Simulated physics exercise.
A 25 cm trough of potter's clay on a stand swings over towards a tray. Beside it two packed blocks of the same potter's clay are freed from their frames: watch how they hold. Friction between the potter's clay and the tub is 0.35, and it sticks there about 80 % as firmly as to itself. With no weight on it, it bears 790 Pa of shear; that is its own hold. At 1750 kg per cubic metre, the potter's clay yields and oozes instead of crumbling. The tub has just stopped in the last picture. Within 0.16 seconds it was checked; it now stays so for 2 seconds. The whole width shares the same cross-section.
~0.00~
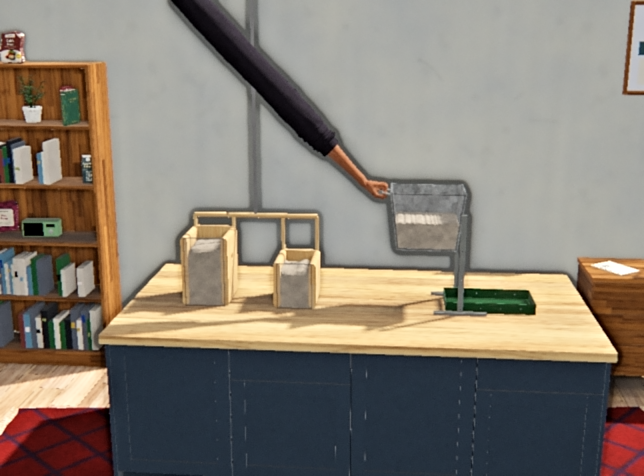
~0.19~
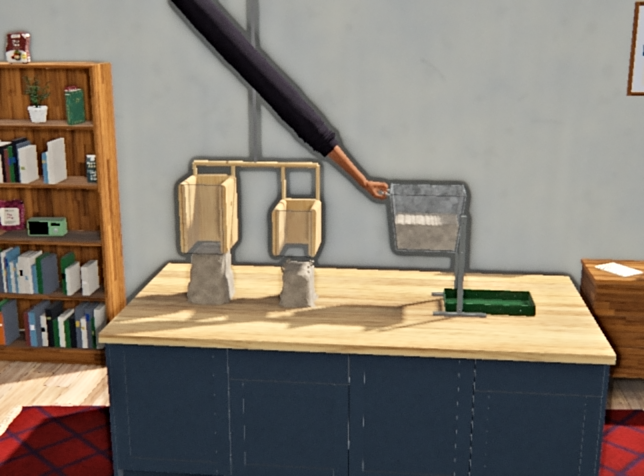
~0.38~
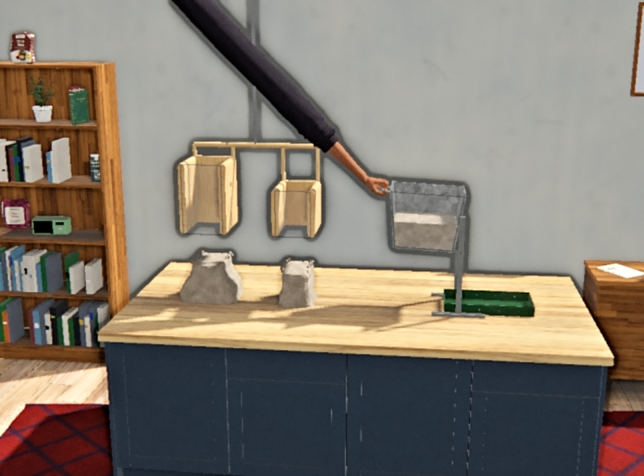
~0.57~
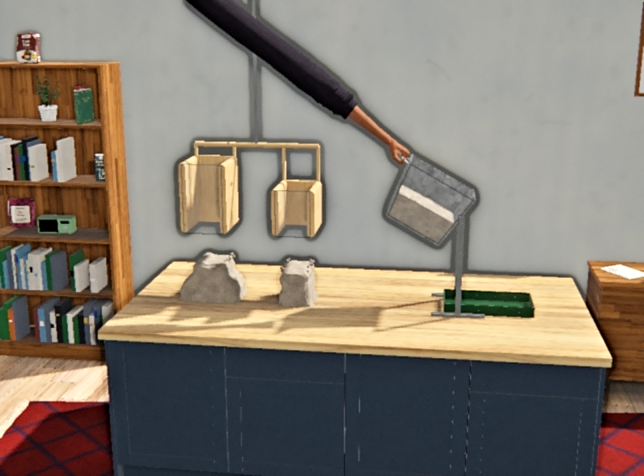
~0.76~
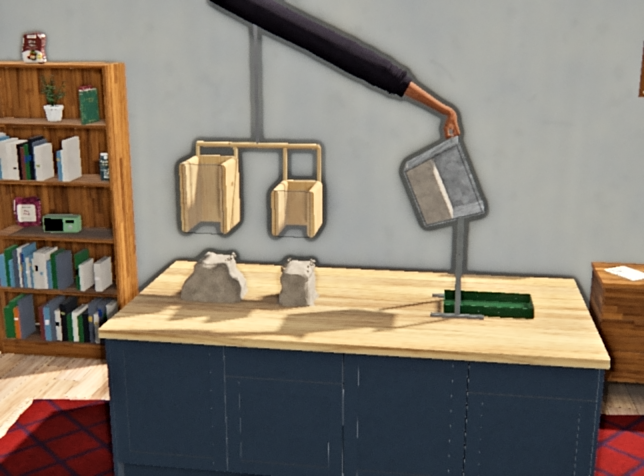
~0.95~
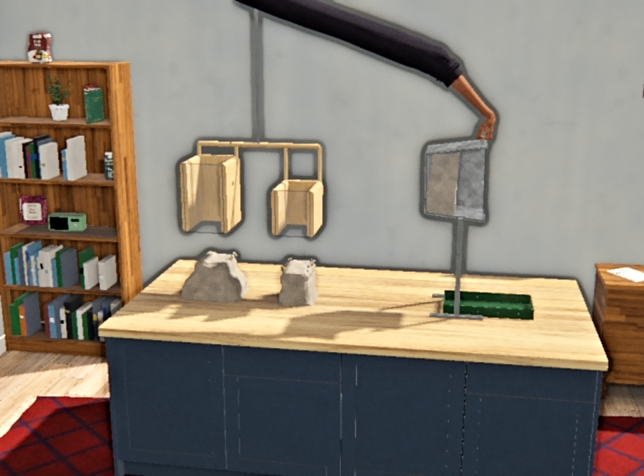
A dark-sleeved arm reaches over a pale wooden counter with navy sides, seen from the front and slightly above in a grey-walled room. It holds a clear tub of grey clay above a green tray at right, with two wooden moulds at left and a bookshelf behind. The moulds rise off two clay blocks, the left one slumping wider, then the hand turns the tub clockwise onto its side as the camera drifts slightly left.
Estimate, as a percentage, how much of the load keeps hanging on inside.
65 %.
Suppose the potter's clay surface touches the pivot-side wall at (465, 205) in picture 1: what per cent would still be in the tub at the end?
Roughly 45 per cent would still be in the tub at the end.
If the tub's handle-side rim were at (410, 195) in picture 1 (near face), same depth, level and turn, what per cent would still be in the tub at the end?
100 %.
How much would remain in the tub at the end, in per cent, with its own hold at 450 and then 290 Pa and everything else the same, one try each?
About 60 % first, about 55 % second.
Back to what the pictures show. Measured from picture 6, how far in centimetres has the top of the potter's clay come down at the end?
The top ends up some 15 cm below its level in the last picture.
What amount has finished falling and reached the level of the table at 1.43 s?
I'd say close to 0 per cent of it.
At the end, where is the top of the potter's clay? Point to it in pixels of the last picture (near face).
Peak location: Approx. (438, 190).
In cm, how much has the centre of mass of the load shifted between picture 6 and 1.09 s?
It has moved close to 5 cm.
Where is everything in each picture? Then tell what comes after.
The first frame shows handle-side rim at (392, 193), tilt 0 degrees; top of the potter's clay at (447, 224); blocks stand 27 cm, 17 cm (left to right).
The second frame shows handle-side rim at (392, 194), tilt 0 degrees; top of the potter's clay at (447, 225); blocks stand 25 cm, 17 cm (left to right).
The third frame shows handle-side rim at (392, 191), tilt 3 degrees; top of the potter's clay at (397, 221); blocks stand 20 cm, 17 cm (left to right).
The fourth frame shows handle-side rim at (411, 163), tilt 29 degrees; top of the potter's clay at (399, 193); blocks stand 19 cm, 17 cm (left to right).
The fifth frame shows handle-side rim at (457, 144), tilt 67 degrees; top of the potter's clay at (427, 161); blocks stand 19 cm, 17 cm (left to right).
The sixth frame shows handle-side rim at (487, 149), tilt 89 degrees; top of the potter's clay at (458, 157); blocks stand 19 cm, 17 cm (left to right).
After 1.09 s, the tub is at 89 degrees and holds 100 %.
After 1.26 s, the tub is at 89 degrees and holds 94 %.
After 1.43 s, the tub is at 89 degrees and holds 69 %.
After 1.60 s, the tub is at 89 degrees and holds 65 %.
After 2.95 s, at the end, the tub is at 89 degrees and holds 65 %.
